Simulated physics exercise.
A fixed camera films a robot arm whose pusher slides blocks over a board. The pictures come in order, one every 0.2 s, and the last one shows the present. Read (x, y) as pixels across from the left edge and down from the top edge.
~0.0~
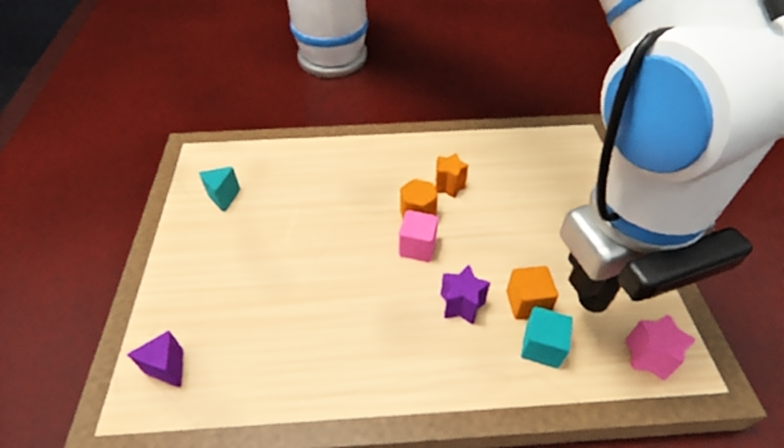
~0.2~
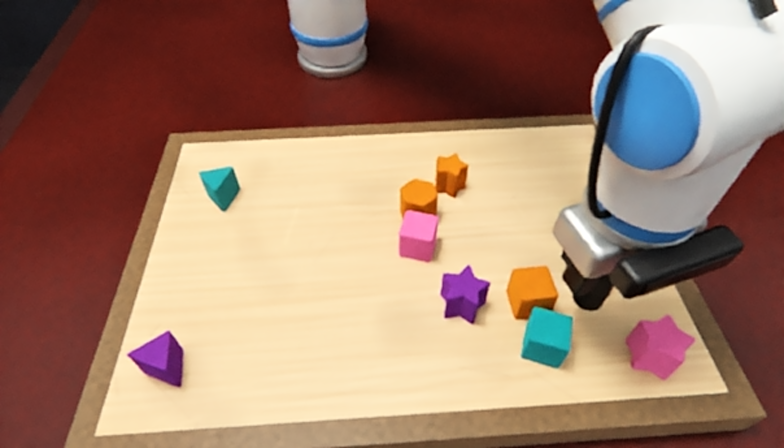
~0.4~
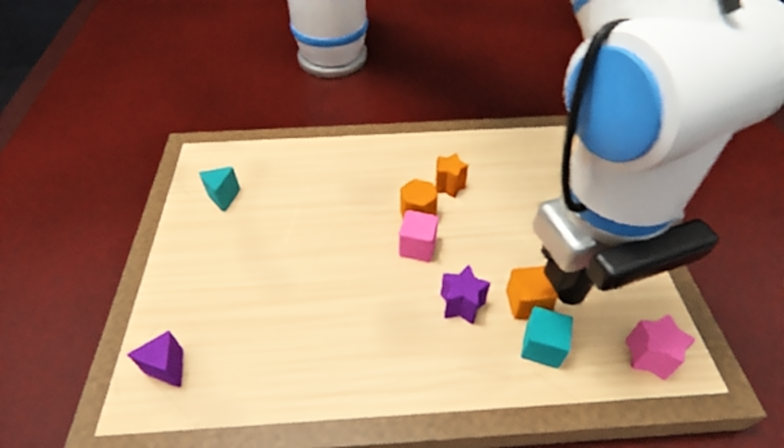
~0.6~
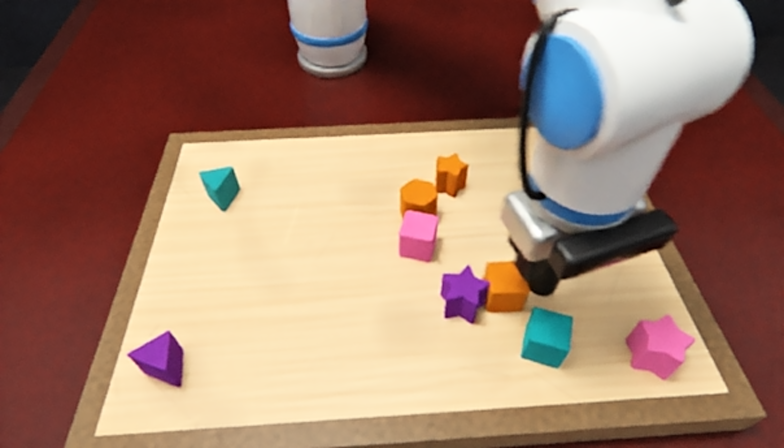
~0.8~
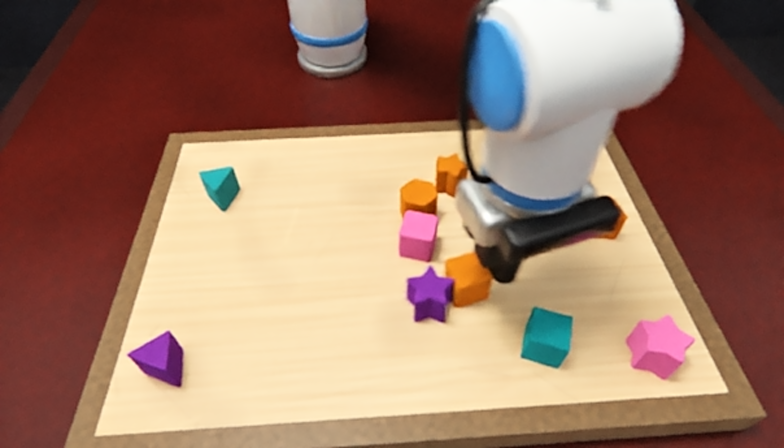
A white and blue robot arm moves left across a wooden board scattered with colourful blocks, its dark tip closing in on an orange block. It pushes the orange block left against a purple star, then slides both farther left, while the pink, teal and other blocks stay still.
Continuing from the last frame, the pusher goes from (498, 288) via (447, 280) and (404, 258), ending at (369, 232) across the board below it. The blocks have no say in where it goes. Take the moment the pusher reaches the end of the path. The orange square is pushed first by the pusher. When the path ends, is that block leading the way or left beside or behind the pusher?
The pusher will have lost it.
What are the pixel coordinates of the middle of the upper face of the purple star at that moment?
About (381, 283).
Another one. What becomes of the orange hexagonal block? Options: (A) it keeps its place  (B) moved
B - moved.
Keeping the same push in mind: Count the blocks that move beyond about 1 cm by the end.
The answer is three or more blocks, counting only moves over 1 cm.
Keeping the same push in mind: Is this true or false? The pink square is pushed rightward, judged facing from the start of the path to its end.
True - the claim holds.
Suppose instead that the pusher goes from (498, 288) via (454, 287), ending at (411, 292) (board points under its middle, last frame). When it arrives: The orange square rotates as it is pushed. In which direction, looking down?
If we look at it from overhead, the orange square pivots clockwise.
The first path, step by step. One third of the way, pusher (449, 264); purple star (392, 286), turned 65° anticlockwise; orange square (415, 257).
Two thirds of the way, pusher (404, 242); pink square (405, 209), turned 20° clockwise; orange hexagonal block (418, 186), turned 15° clockwise; purple star (381, 283), turned 110° anticlockwise; orange square (374, 248), turned 20° anticlockwise.
At the end, pusher (368, 215); pink square (387, 187), turned 65° clockwise; orange hexagonal block (419, 177), turned 50° clockwise; purple star (381, 283), turned 110° anticlockwise; orange square (372, 247), turned 30° anticlockwise.
